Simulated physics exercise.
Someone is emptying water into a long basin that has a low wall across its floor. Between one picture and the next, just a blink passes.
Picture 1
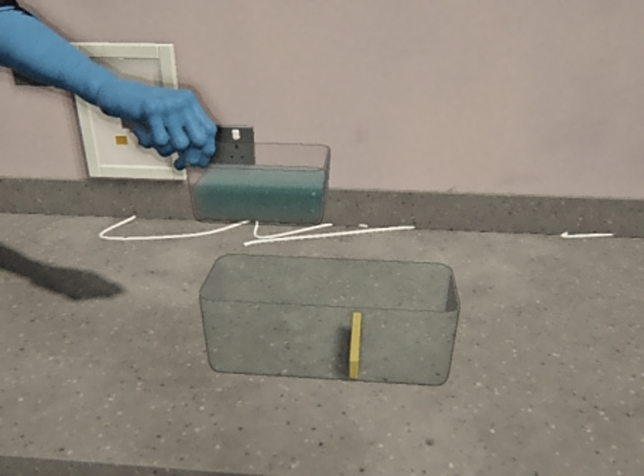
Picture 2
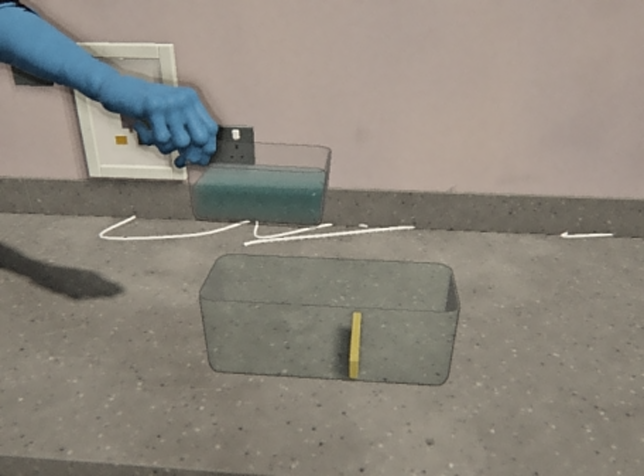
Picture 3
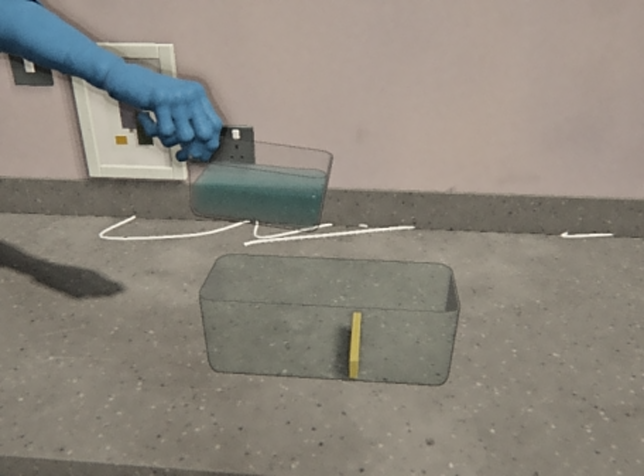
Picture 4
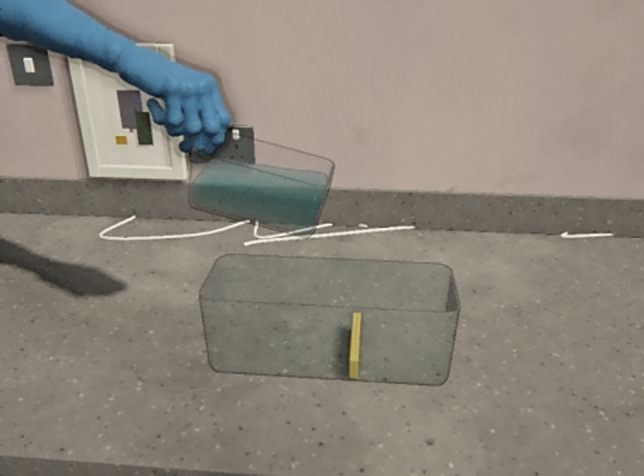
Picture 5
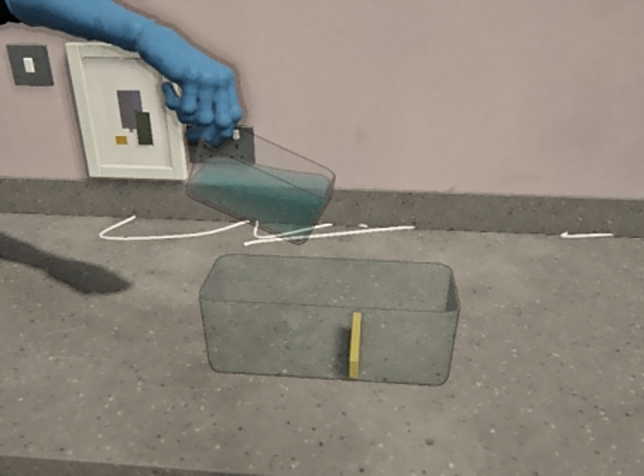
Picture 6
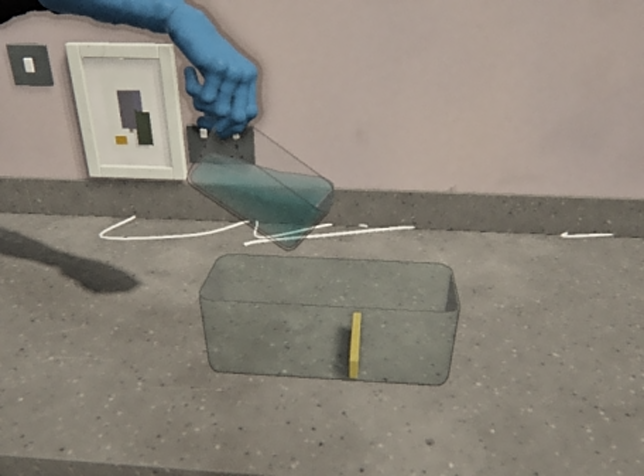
A blue-gloved hand tilts a clear container of teal water, starting from level above a long, empty see-through basin with a low yellow wall across its floor. The hand rises and shifts right as the container's right side dips steadily lower, and the water gathers toward that lowered end.
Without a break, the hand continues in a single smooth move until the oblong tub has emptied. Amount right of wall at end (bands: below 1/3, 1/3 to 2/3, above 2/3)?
The share that settles right of the wall is one third to two thirds, as I see it.
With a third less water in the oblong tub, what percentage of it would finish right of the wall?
The share comes to some 35 parts in a hundred.
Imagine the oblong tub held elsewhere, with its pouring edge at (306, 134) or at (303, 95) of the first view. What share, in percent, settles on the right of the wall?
35 and 35 in a hundred.
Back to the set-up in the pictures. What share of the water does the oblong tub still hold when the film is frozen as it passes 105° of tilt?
Remaining fraction: Approx. 10 %.
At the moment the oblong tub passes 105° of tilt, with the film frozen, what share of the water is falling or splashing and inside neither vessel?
About 40 per cent.
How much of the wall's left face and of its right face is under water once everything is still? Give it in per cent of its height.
Once it settles, the left reaches around 40 and the right around 70.
A moment on, the oblong tub is tipped right over and 10 per cent is still to pour, 16 is left of the wall and 36 right of it.
Next, the oblong tub is tipped right over and 0 per cent is still to pour, 42 is left of the wall and 42 right of it.
Then the oblong tub is tipped right over and 0 per cent is still to pour, 44 is left of the wall and 46 right of it.
Later the oblong tub is tipped right over and 0 per cent is still to pour, 47 is left of the wall and 44 right of it.
Finally, 47 per cent lies left of the wall, 44 right of it and 9 outside.
